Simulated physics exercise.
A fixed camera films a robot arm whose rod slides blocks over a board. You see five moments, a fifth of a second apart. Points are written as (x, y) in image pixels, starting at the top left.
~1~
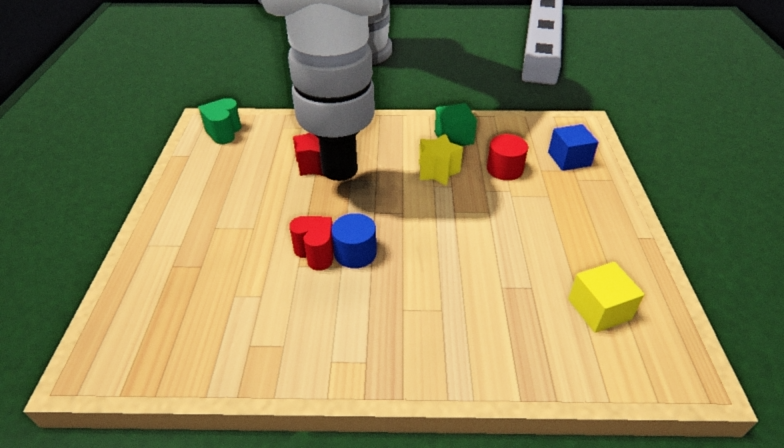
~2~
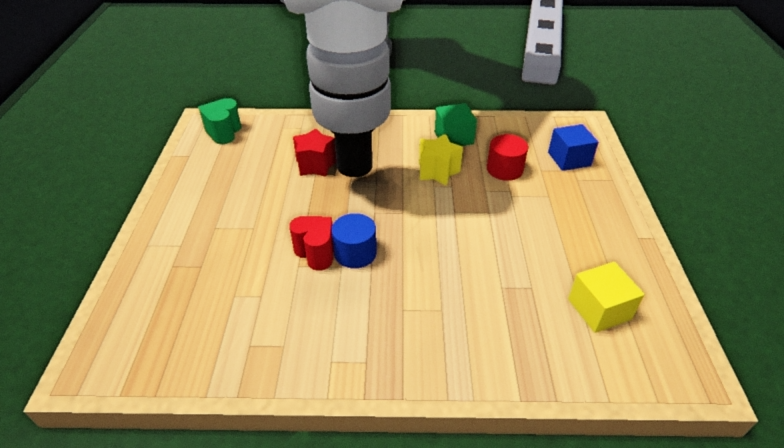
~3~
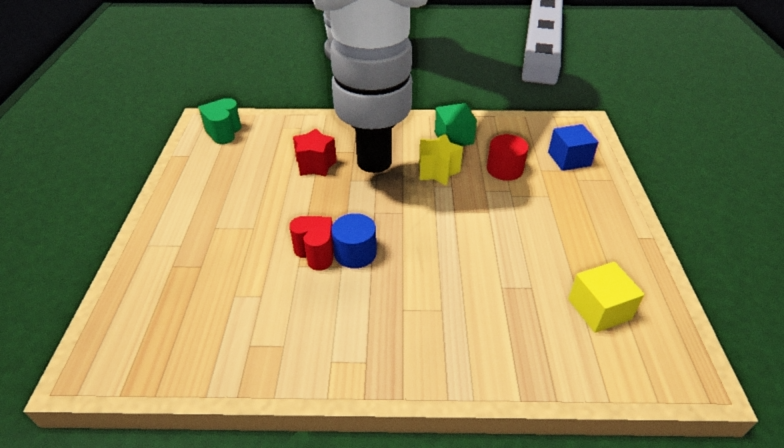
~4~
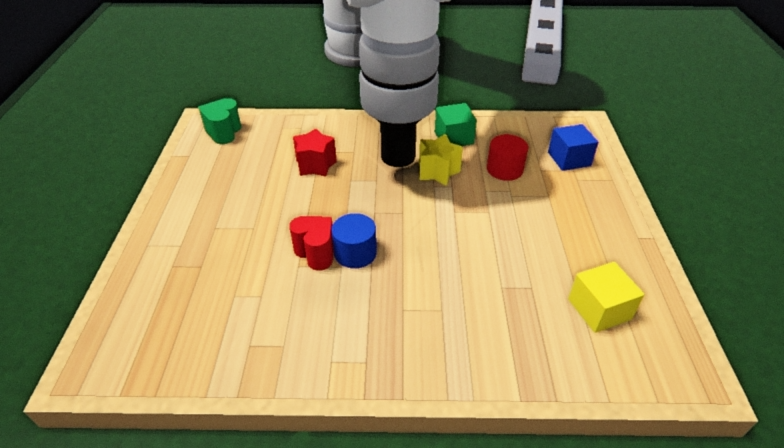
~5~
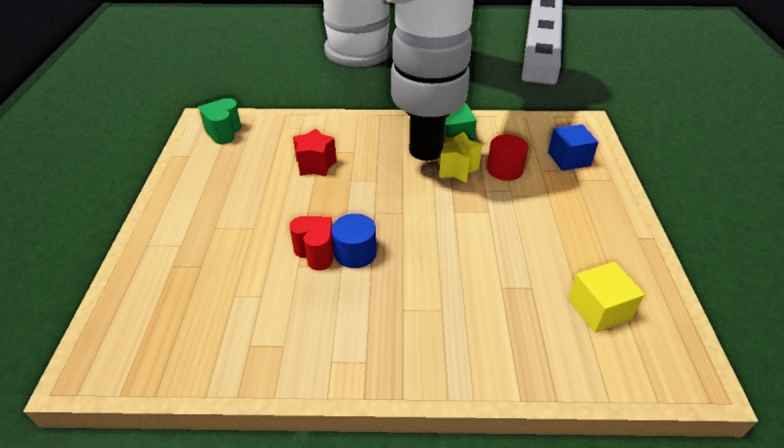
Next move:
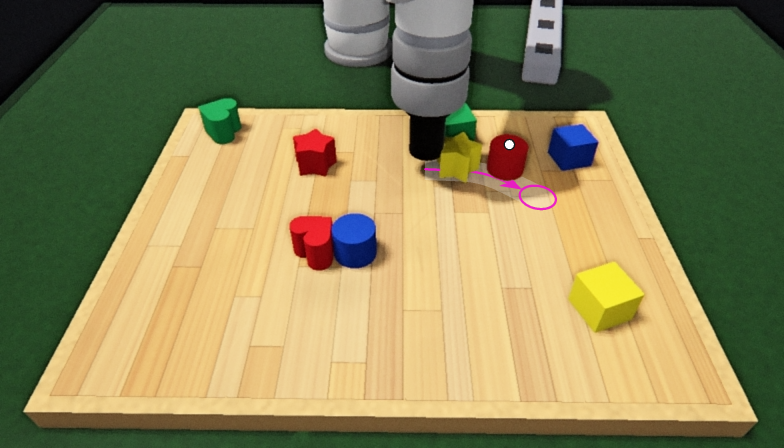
In the video, a robotic arm with a black rod moves right across a wooden board of colored blocks, passing from beside a red star to a yellow star, which it pushes slightly right toward a red cylinder.
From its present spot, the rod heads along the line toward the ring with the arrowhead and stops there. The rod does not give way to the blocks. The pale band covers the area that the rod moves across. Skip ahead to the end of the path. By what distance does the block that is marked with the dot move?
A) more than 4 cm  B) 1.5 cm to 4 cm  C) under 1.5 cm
My pick is A.
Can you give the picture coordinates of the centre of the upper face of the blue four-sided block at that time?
The middle of the upper face of the blue four-sided block will lie at about (594, 130) in the picture.
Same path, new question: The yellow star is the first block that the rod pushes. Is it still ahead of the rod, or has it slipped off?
I expect it to be beside or behind the rod.
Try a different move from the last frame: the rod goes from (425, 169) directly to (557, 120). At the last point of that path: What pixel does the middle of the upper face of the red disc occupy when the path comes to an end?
Located at (547, 147).
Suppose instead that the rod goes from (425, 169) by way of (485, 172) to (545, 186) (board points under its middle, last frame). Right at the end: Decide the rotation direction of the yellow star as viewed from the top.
Counter-clockwise, from overhead.
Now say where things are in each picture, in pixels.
The first frame shows lower end of the rod (340, 170), tops of blocks, green four-sided block (456, 113), yellow star (440, 147), red disc (509, 145), blue four-sided block (576, 135).
The second frame shows rod (355, 167), blocks as before.
The third frame shows rod (374, 163), blocks as before.
The fourth frame shows rod (398, 157), blocks as before.
The fifth frame shows rod (426, 151), green four-sided block (456, 113), yellow star (459, 144), red disc (509, 145), blue four-sided block (576, 135).
The drawn path runs from (425, 169) over (464, 171) and (502, 180) to (538, 197); the dot is on the red disc.
On the path given first. One third of the way, rod (467, 153); yellow star (500, 144); red disc (542, 146).
Two thirds of the way, rod (506, 162); yellow star (533, 146), turned 30° anticlockwise; red disc (568, 148); blue four-sided block (587, 133), turned 30° anticlockwise.
At the end, rod (542, 179); green four-sided block not moved; yellow star (559, 155), turned 50° anticlockwise; red disc (590, 149); blue four-sided block (594, 130), turned 50° anticlockwise.
